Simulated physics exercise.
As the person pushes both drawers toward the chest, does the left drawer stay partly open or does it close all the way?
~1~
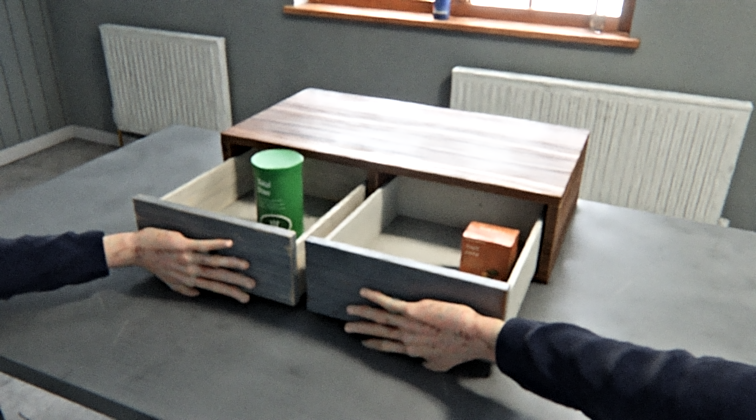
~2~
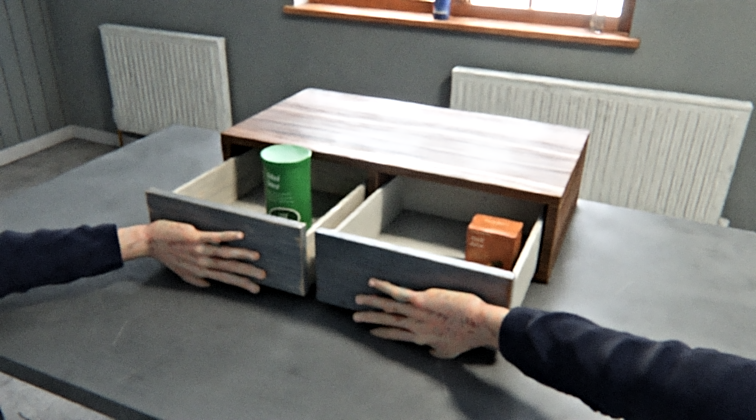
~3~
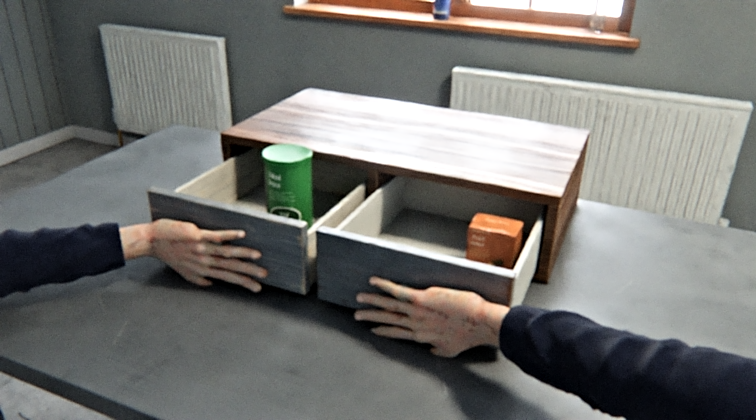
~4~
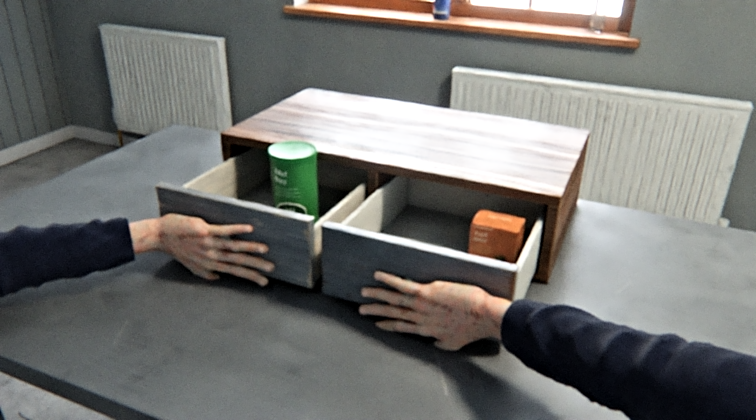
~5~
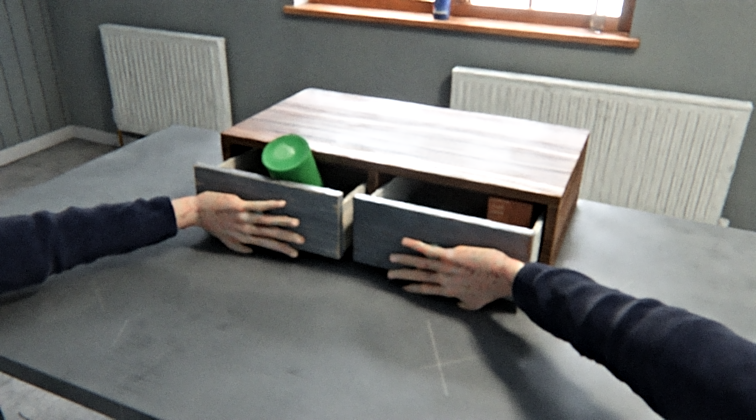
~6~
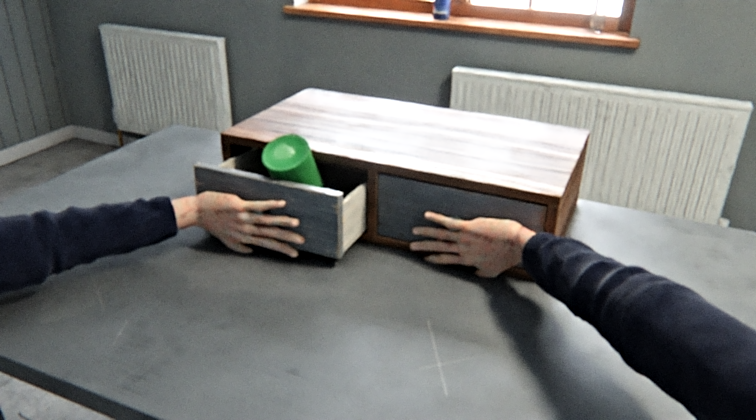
The left drawer stays partly open with the green pot leaning in it, while the right drawer goes all the way in.
